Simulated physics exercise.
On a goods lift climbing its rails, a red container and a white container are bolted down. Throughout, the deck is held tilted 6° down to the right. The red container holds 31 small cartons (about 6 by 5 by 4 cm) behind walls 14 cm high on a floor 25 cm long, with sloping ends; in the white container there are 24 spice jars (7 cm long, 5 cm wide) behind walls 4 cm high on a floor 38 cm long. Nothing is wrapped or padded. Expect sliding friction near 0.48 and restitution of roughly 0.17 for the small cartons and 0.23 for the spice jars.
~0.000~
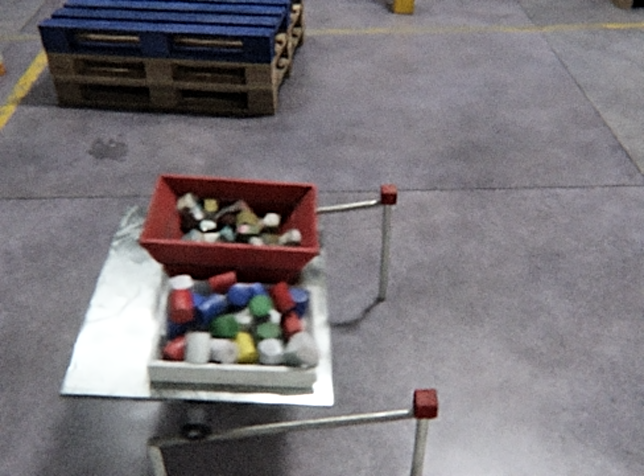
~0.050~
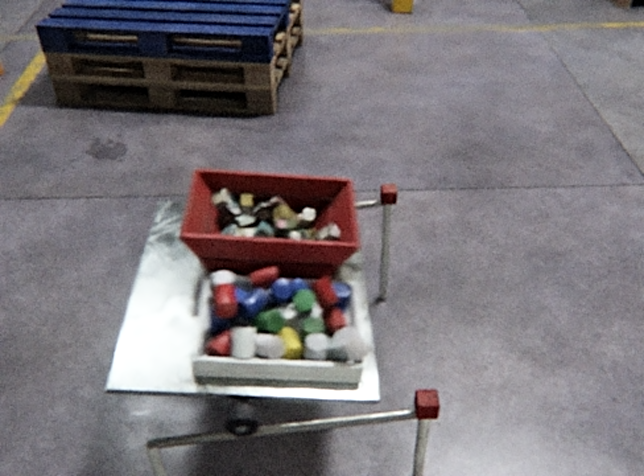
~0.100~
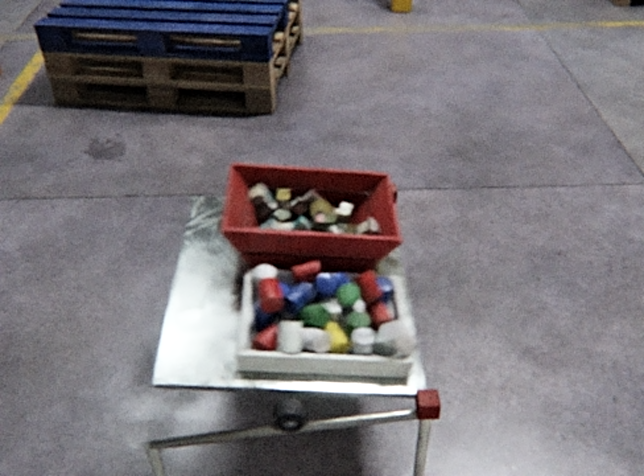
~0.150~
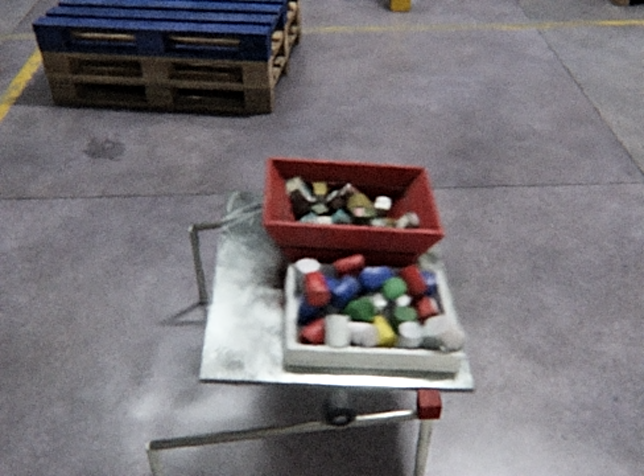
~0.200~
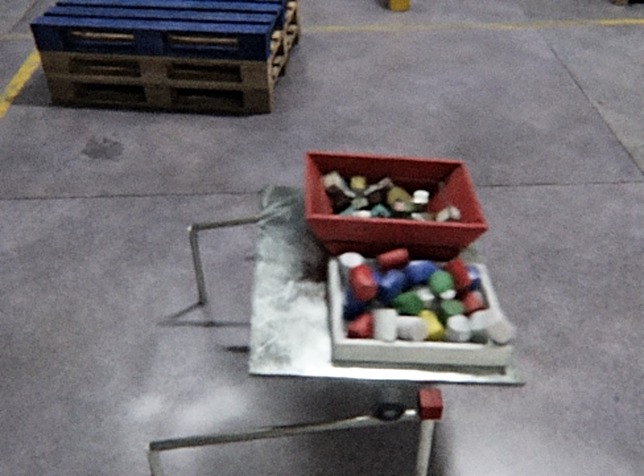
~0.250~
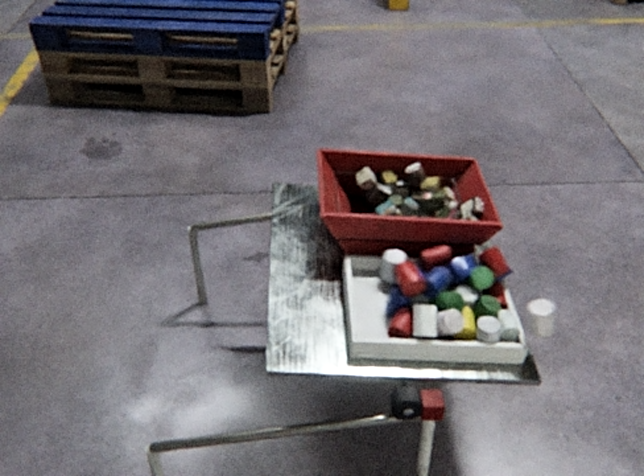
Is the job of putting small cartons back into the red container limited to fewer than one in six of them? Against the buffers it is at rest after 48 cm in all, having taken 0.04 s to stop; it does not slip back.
Yes, fewer than one in six.
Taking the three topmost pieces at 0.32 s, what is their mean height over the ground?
Mean height: Some 66 cm.
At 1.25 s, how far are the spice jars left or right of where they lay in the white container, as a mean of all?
I'd put it at close to 26 cm toward the right.
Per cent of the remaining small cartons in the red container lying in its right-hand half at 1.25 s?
Some 80 per cent.
After 0.32 s, red container 31 in, 0 out and white container 21 in, 3 out.
After 0.48 s, red container 31 in, 0 out and white container 18 in, 6 out.
After 0.70 s, red container 30 in, 1 out and white container 17 in, 7 out.
Final count (at 1.25 s), red container 30 in, 1 out and white container 17 in, 7 out. Asked share, 1 of 31, 3 per cent.
